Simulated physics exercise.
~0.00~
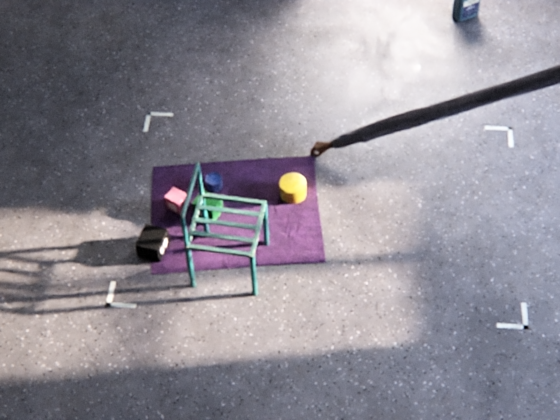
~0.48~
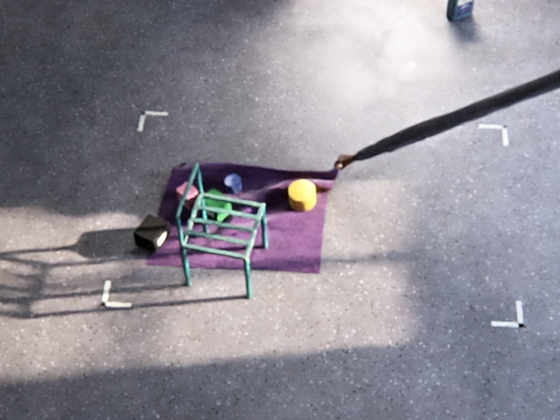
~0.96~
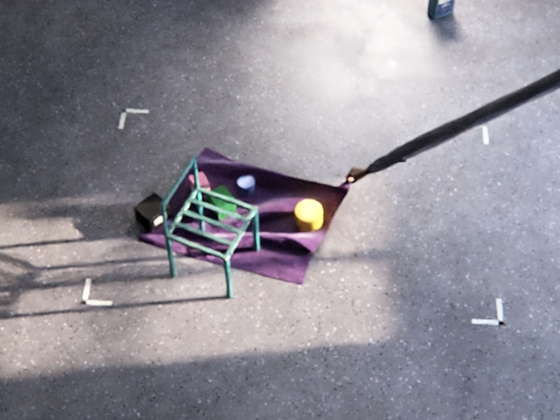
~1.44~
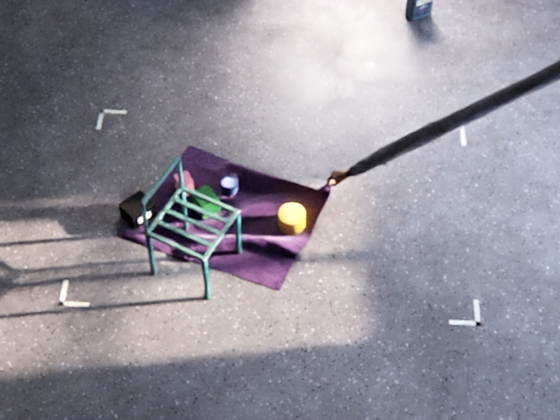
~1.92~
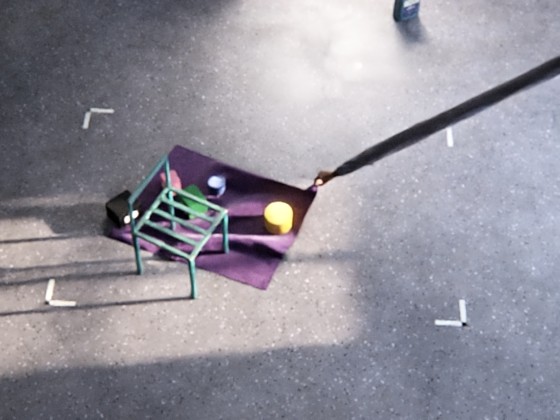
A long dark pole tugged one corner of a purple sheet rightward across the grey floor, twisting it askew beneath a teal chair, a yellow tub and some small colourful items, then stopped with the tub and chair still upright on it.
